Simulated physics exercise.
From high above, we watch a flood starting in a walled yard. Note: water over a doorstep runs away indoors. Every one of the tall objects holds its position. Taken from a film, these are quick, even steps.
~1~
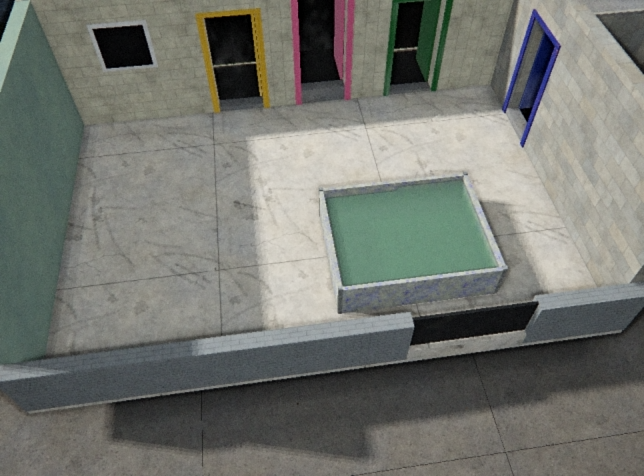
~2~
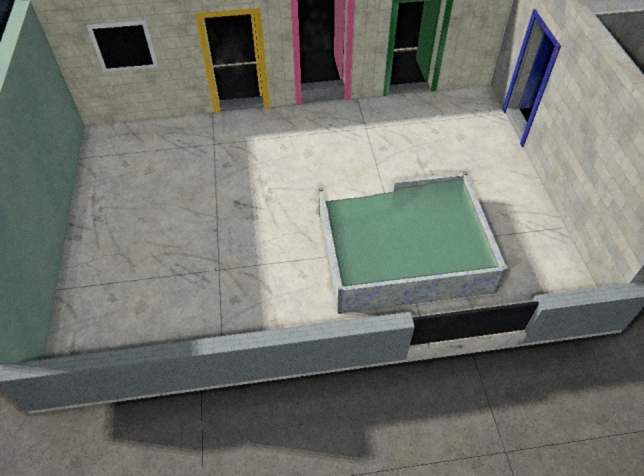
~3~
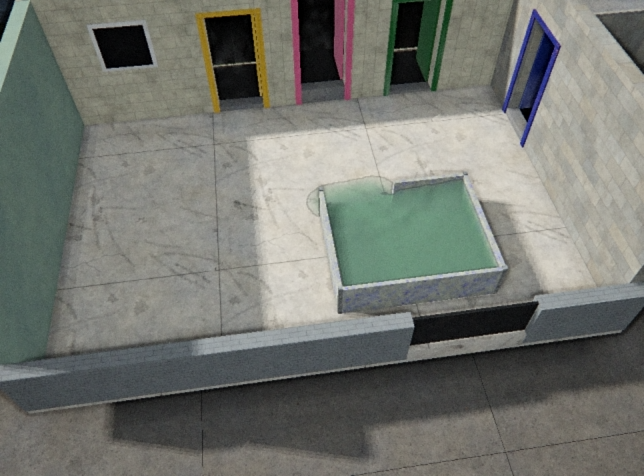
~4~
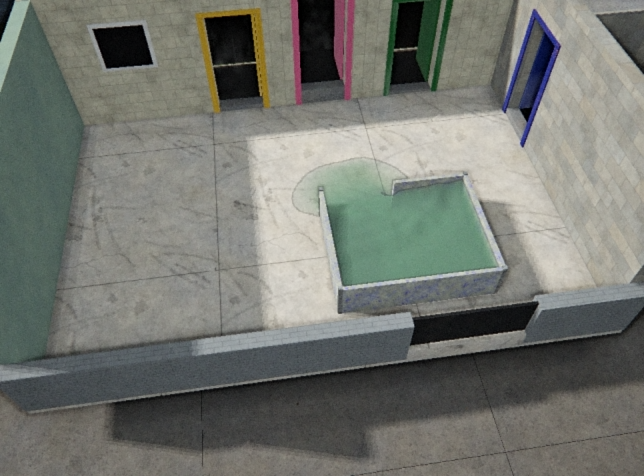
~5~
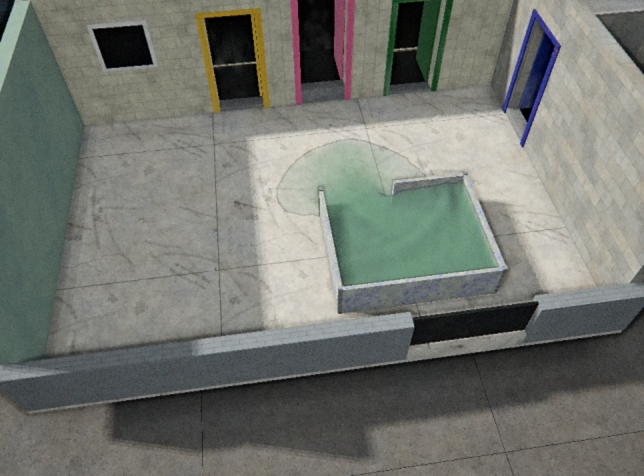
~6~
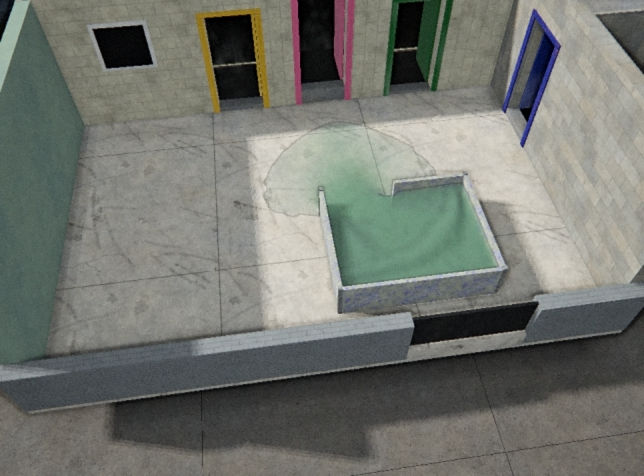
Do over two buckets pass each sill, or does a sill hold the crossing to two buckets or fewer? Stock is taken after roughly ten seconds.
My prediction: The blue door copes honestly, the yellow door gets overwhelmed honestly, the pink door copes honestly, the green door gets overwhelmed honestly.
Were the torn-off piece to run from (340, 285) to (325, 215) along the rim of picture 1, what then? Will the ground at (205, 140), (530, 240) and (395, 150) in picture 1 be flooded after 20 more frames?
Going in your order, I'd say still bare, then still bare, then still bare.
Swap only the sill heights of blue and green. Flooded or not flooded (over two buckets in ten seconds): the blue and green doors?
One at a time: Blue exceeds it, and green admits less.
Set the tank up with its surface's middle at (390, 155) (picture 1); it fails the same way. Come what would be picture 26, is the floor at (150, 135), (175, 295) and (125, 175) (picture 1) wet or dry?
Check in sequence: Soaked through, still parched, soaked through.
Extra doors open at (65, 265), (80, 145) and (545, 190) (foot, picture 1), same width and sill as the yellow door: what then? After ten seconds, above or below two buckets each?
One after the other: Takes less, passes that mark, keeps below it.
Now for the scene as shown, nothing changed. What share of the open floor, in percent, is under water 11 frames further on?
Around 30 percent.
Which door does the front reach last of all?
Answer - the blue-painted one.
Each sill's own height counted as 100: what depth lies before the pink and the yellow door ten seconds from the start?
About 20 %, then 60 %.
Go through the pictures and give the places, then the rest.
In the first frame, the tank at (407, 230) is whole and still.
In the second frame, water pours out on the tank's far side and has run to a hidden place.
In the third frame, water pours out on the tank's far side and has run to (386, 182).
In the fourth frame, the front is at (367, 161), out from the gap on the tank's far side.
In the fifth frame, the front is at (356, 142), out from the gap on the tank's far side.
In the sixth frame, the front is at (345, 124), out from the gap on the tank's far side.
A moment on, water covers 25 % of the floor; the blue door not reached, the yellow door not reached, the pink door wet at the sill, nothing in, the green door not reached.
Next, water covers 30 % of the floor; the blue door not reached, the yellow door under two buckets in, the pink door wet at the sill, nothing in, the green door under two buckets in.
Then, water covers 40 % of the floor; the blue door wet at the sill, nothing in, the yellow door over two buckets in, the pink door wet at the sill, nothing in, the green door over two buckets in.
Later, water covers 70 % of the floor; the blue door wet at the sill, nothing in, the yellow door over two buckets in, the pink door wet at the sill, nothing in, the green door over two buckets in.
In the end, water covers 95 % of the floor; the blue door wet at the sill, nothing in, the yellow door over two buckets in, the pink door wet at the sill, nothing in, the green door over two buckets in.
